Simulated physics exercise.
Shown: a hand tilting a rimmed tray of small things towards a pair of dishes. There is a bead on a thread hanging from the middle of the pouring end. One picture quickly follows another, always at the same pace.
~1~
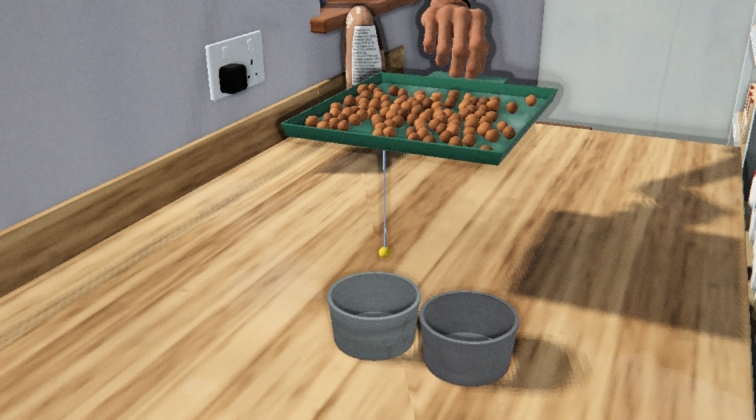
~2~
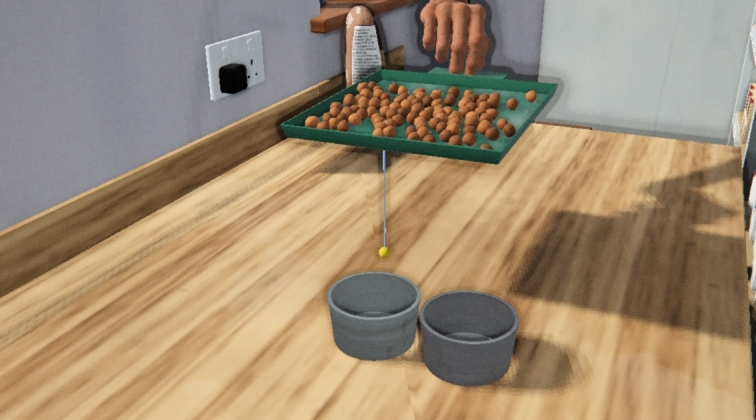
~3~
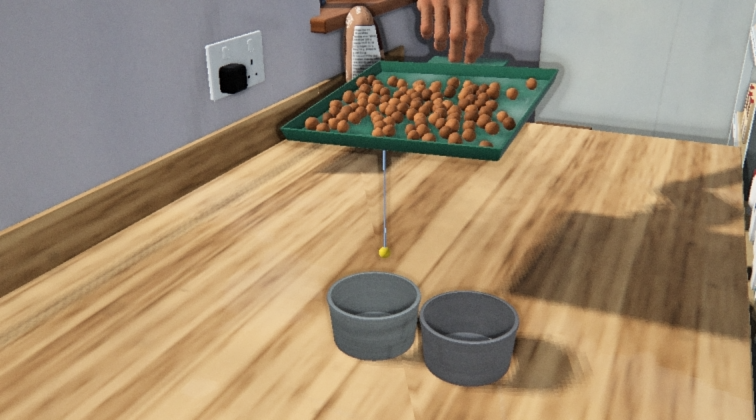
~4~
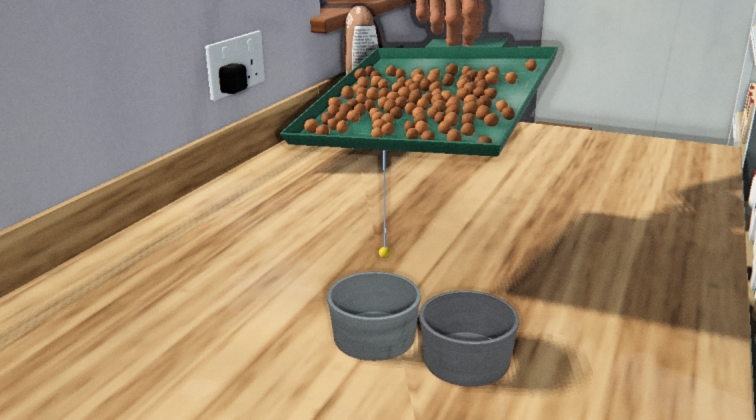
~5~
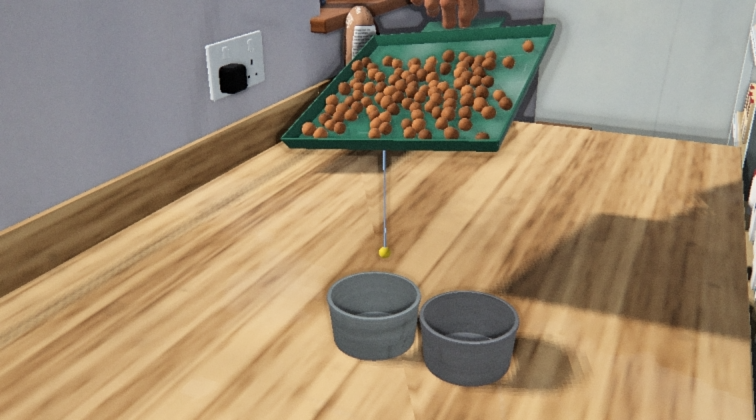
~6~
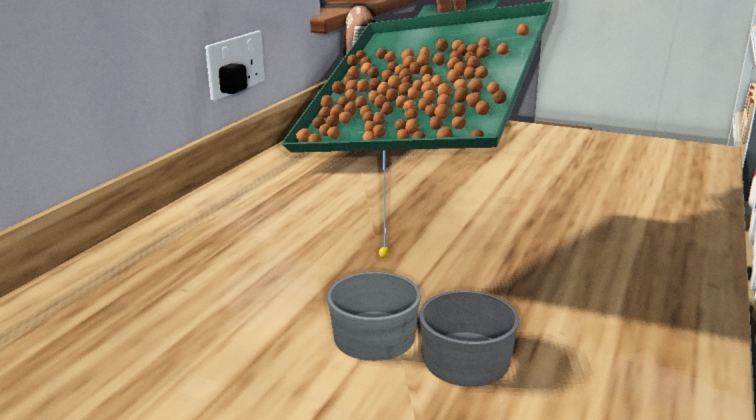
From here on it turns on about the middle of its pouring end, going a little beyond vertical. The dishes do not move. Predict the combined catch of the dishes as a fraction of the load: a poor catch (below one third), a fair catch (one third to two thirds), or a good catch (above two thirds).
A poor catch.
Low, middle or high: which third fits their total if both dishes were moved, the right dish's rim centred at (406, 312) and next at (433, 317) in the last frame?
The first try: Under a third. The second: Under a third.
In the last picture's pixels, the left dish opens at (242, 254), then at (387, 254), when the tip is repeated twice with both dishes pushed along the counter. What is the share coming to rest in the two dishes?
First try: Roughly 70 per cent; second try: Roughly 0 per cent.
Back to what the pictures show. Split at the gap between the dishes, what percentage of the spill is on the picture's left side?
Roughly 100 in a hundred.
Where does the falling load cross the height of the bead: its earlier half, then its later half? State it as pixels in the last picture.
The opening half passes (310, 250), the closing half (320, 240).
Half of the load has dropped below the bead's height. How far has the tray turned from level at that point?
Reading: Some 105°.
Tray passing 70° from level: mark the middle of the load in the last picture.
Look close to (352, 109) in the last picture.
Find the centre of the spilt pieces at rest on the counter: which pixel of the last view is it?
Estimated middle: Around (281, 305).
Just after the last frame, tray tipped steeply; almost all on the tray; just a few in the air.
A moment on, tray tipped past a quarter turn; about a tenth in the left dish; roughly two thirds outside both; roughly a quarter in the air.
Further on, tray tipped past a quarter turn; about a tenth in the left dish; the larger part outside both.
When it is over, tray tipped past a quarter turn; not one in the right dish; about a tenth in the left dish; the larger part outside both.
